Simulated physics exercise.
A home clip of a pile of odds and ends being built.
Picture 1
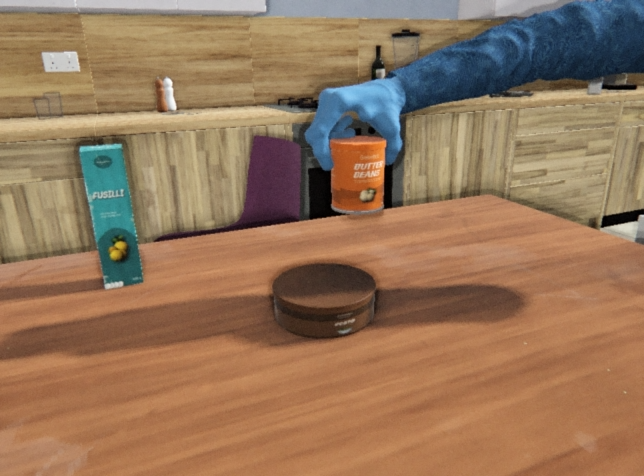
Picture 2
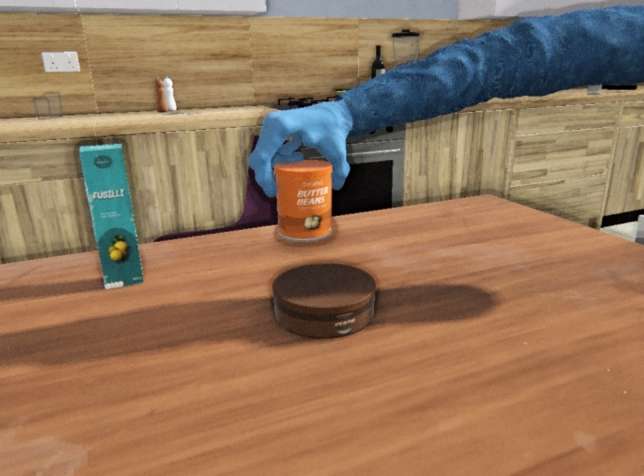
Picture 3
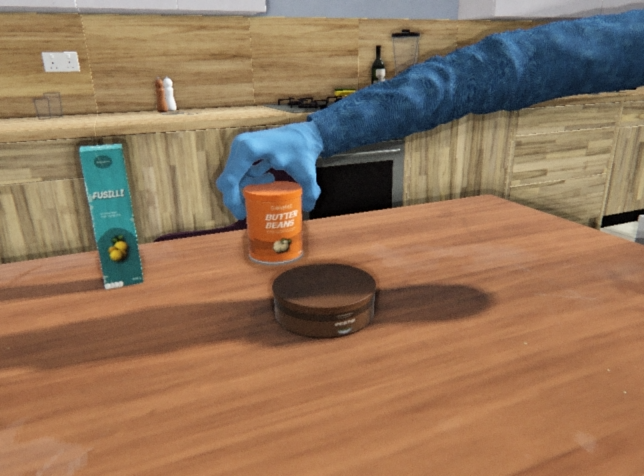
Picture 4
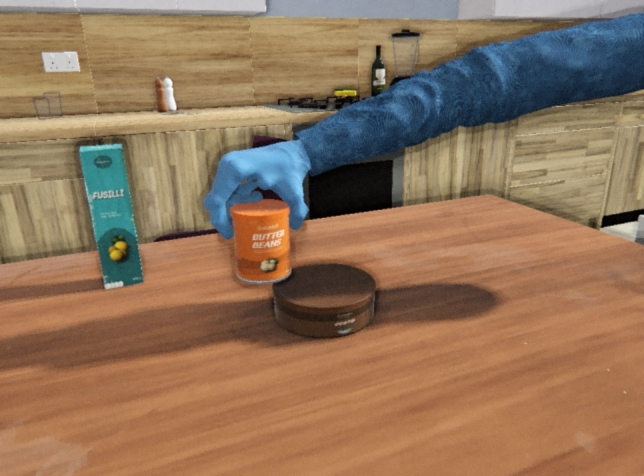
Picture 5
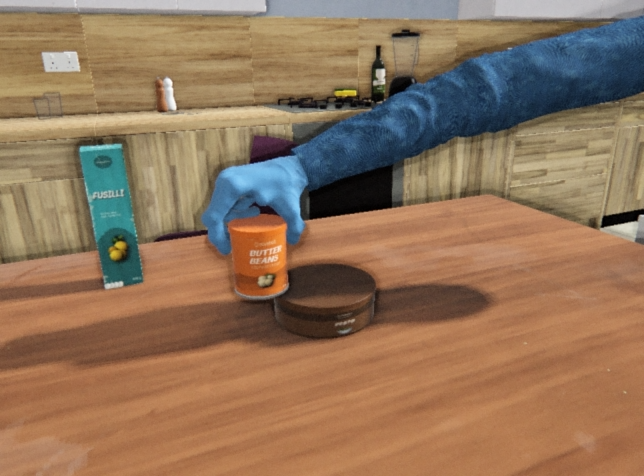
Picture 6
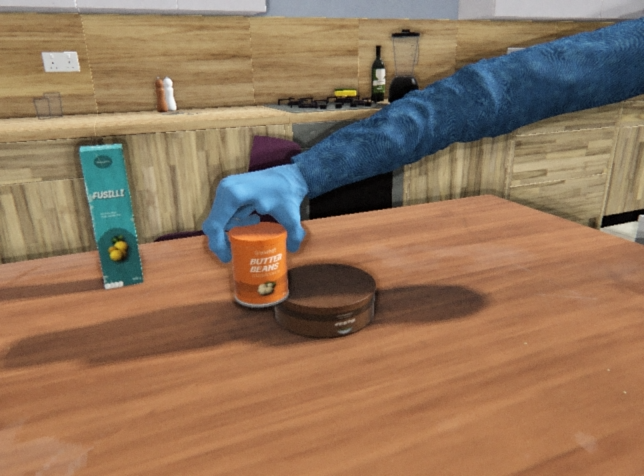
A blue hand carried an orange pot of butter beans leftward and lowered it to the table, just left of a round brown tin, still gripping it, while a turquoise fusilli carton stood unmoved.
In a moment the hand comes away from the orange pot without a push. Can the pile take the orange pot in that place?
The pile gives way.
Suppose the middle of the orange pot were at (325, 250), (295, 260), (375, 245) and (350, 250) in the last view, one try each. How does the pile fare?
First try: It holds; second try: It holds; third try: It comes apart; fourth try: It keeps its balance.
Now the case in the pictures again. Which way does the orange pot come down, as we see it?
To the left.
Then, 0.30 s later than the last frame, orange pot now fallen.
Then, 1.00 s later than the last frame, nothing new.
When it is over, fallen, orange pot; the other 2 as before. End places, in pixels of the last picture, orange pot near (193, 317). The pile loses its balance.
